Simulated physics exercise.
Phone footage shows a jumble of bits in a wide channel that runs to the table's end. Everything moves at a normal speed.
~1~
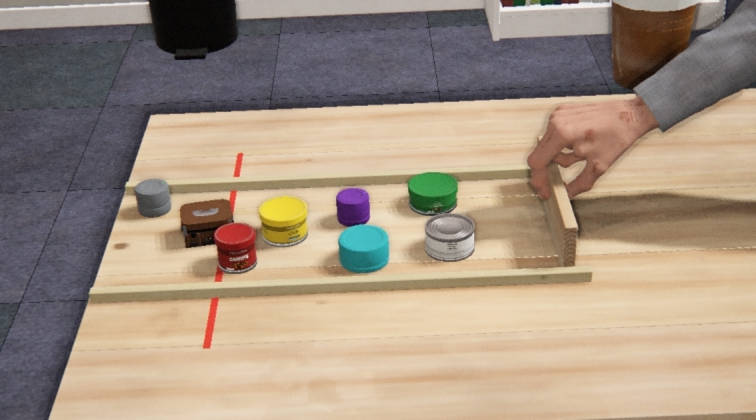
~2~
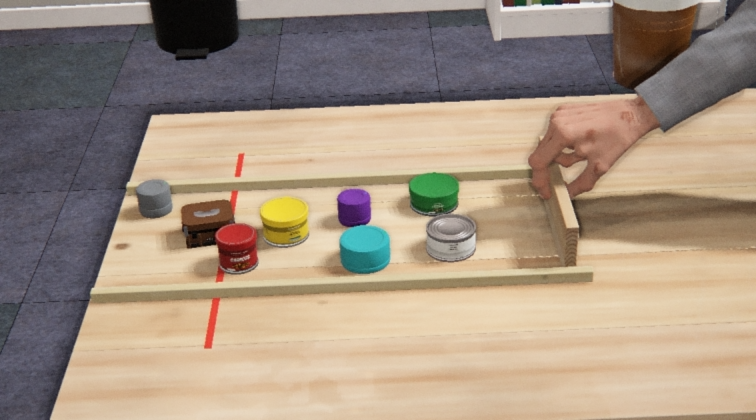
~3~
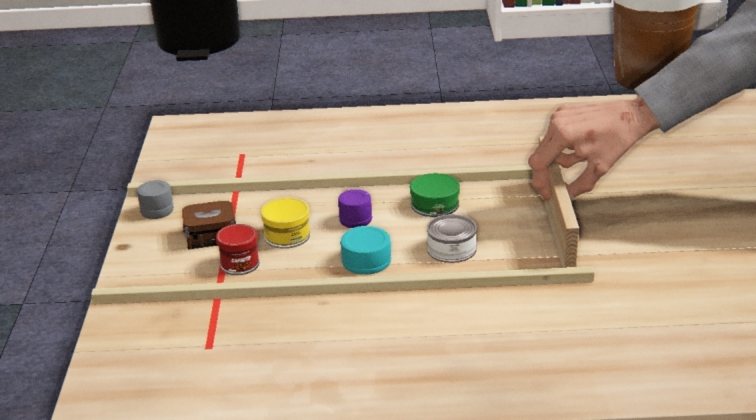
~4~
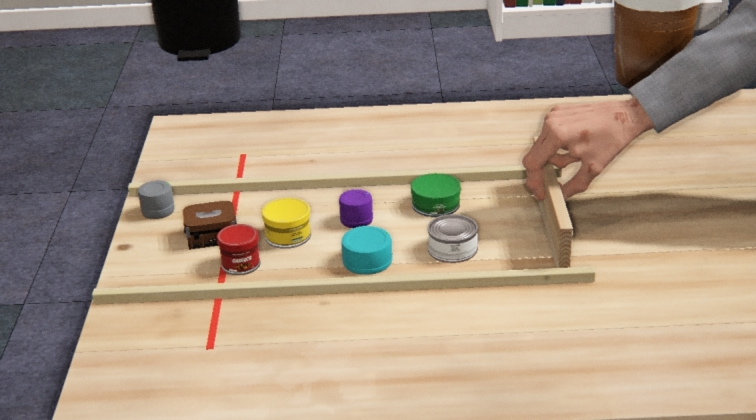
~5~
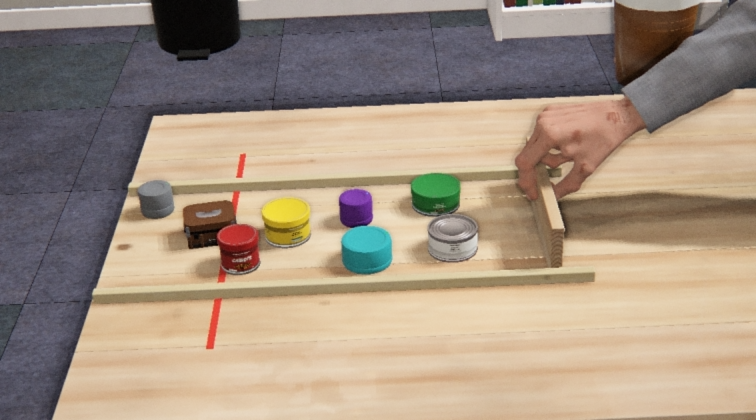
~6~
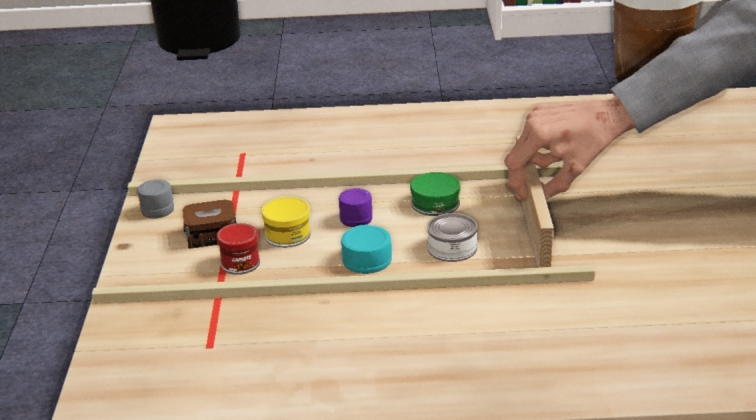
We see colourful pots, tins and lids standing still between two wooden rails on a table, with a red line crossing near the left. A hand at the right holds a small board upright, then slides it slightly left.
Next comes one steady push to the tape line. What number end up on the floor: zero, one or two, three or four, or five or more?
Most likely not a single one will drop off.
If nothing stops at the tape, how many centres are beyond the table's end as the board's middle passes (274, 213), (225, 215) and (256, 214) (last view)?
0, 0 and 0.
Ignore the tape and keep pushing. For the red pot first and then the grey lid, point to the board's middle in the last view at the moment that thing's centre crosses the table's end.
When the red pot crosses, the middle is near (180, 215); when the grey lid crosses, near (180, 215).
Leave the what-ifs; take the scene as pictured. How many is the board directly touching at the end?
3 are in contact with it.
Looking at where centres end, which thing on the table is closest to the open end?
Brown case.
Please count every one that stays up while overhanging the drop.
That'd be 1.
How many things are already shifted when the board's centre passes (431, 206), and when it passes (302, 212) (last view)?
It comes to 3 for the first spot, 7 for the other.
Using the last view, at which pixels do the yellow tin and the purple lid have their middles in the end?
Roughly (174, 224); the other one roughly (213, 216).
Early on, none off yet; grey lid at rest near (156, 199); brown case at rest near (210, 224); red pot at rest near (239, 249).
A while later, none off yet; grey lid at rest near (156, 199); brown case at rest near (210, 224); red pot travelled a little near (221, 249).
Finally, the number that fall off is zero.
